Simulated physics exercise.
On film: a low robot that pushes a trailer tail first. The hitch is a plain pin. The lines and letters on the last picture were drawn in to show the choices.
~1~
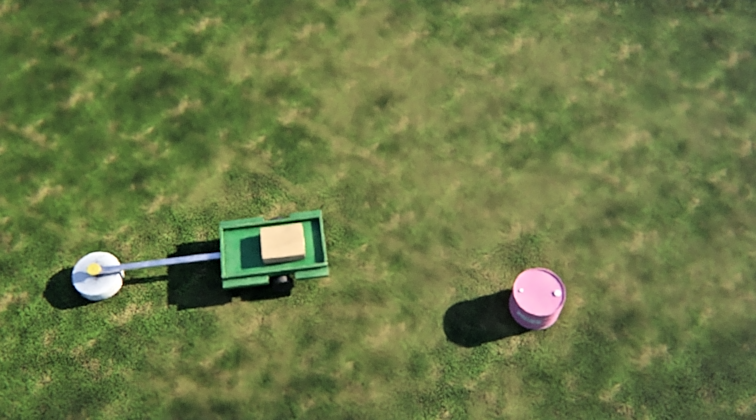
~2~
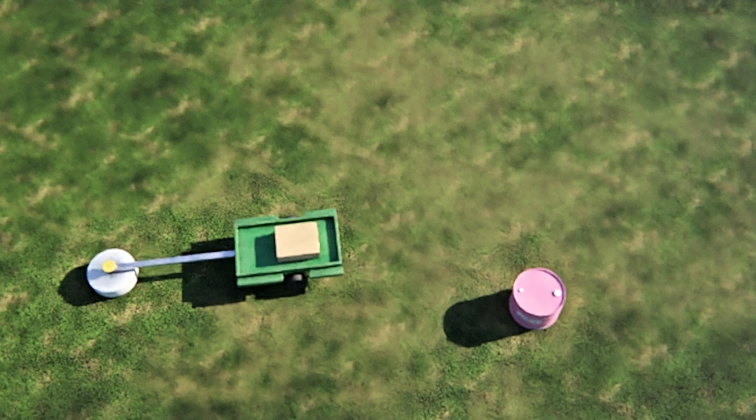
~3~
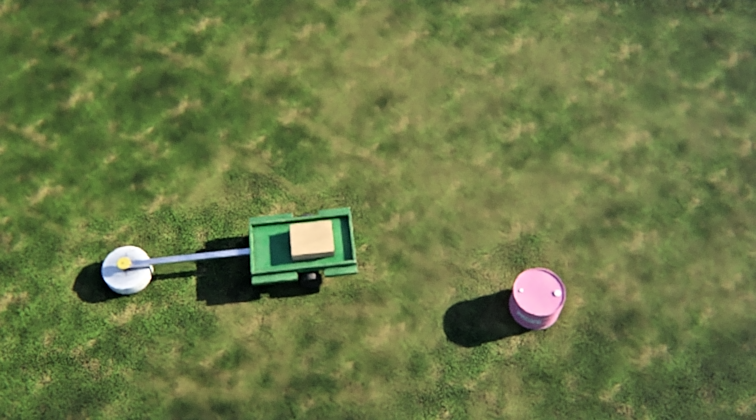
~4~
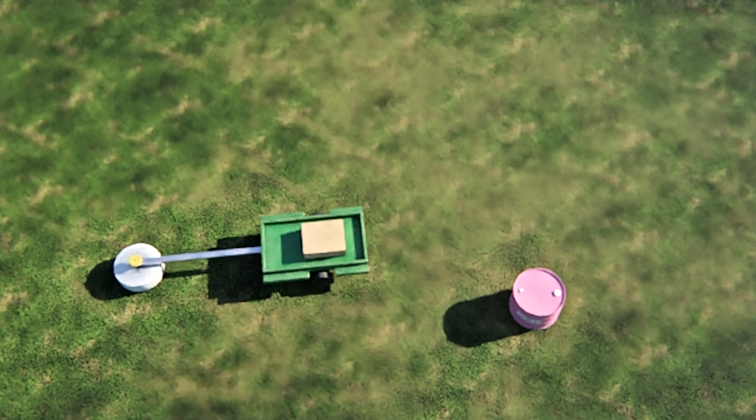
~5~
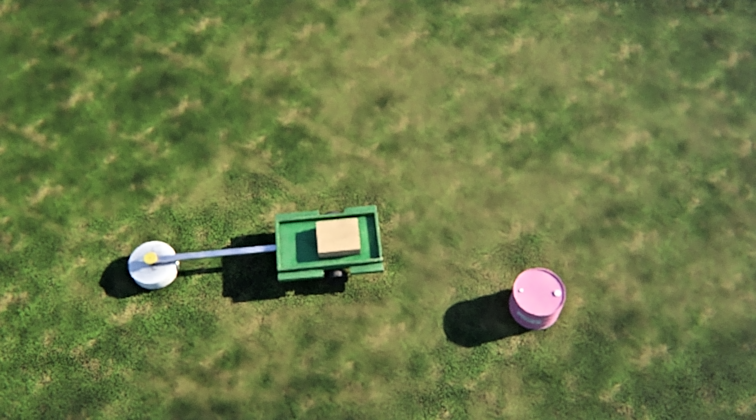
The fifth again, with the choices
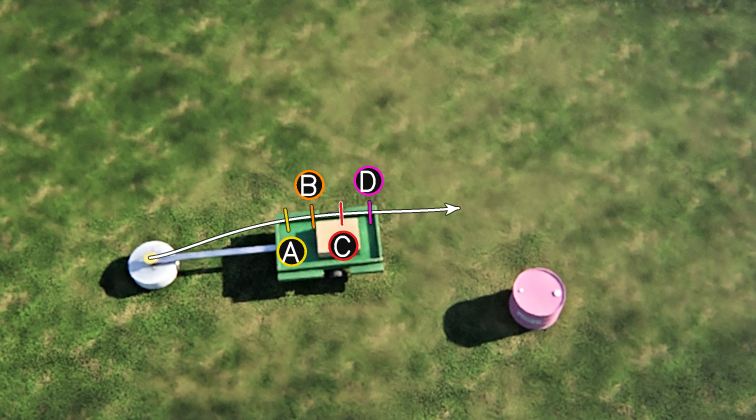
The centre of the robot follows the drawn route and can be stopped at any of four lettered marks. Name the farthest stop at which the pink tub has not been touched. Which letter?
No farther than A.
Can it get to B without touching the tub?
For that mark, no.
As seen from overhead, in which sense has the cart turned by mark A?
For that mark, clockwise.
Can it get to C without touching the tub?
No.
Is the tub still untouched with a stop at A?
Yes.
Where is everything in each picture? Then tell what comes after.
Robot (97, 275); green cart (273, 248); pink tub (534, 306), in the first picture.
Robot (112, 272); green cart (288, 246); pink tub (534, 306), in the second picture.
Robot (127, 269); green cart (302, 244); pink tub (534, 306), in the third picture.
Robot (138, 266); green cart (314, 243); pink tub (534, 306), in the fourth picture.
Robot (153, 264); green cart (328, 242); pink tub (534, 306), in the fifth picture.
On the marked copy, A at (287, 220); B at (313, 217); C at (341, 214); D at (370, 212); the route from (150, 258) via (304, 218) to (459, 208).
With A. Early on, robot (201, 250), cart (376, 238).
Further on, robot (249, 235), cart (423, 238).
At the end, robot (288, 226), cart (461, 241); nothing has been touched.
As for the rest, B is too far, the tub has been hit; C is too far, the tub has been hit; D is too far, the tub has been hit.
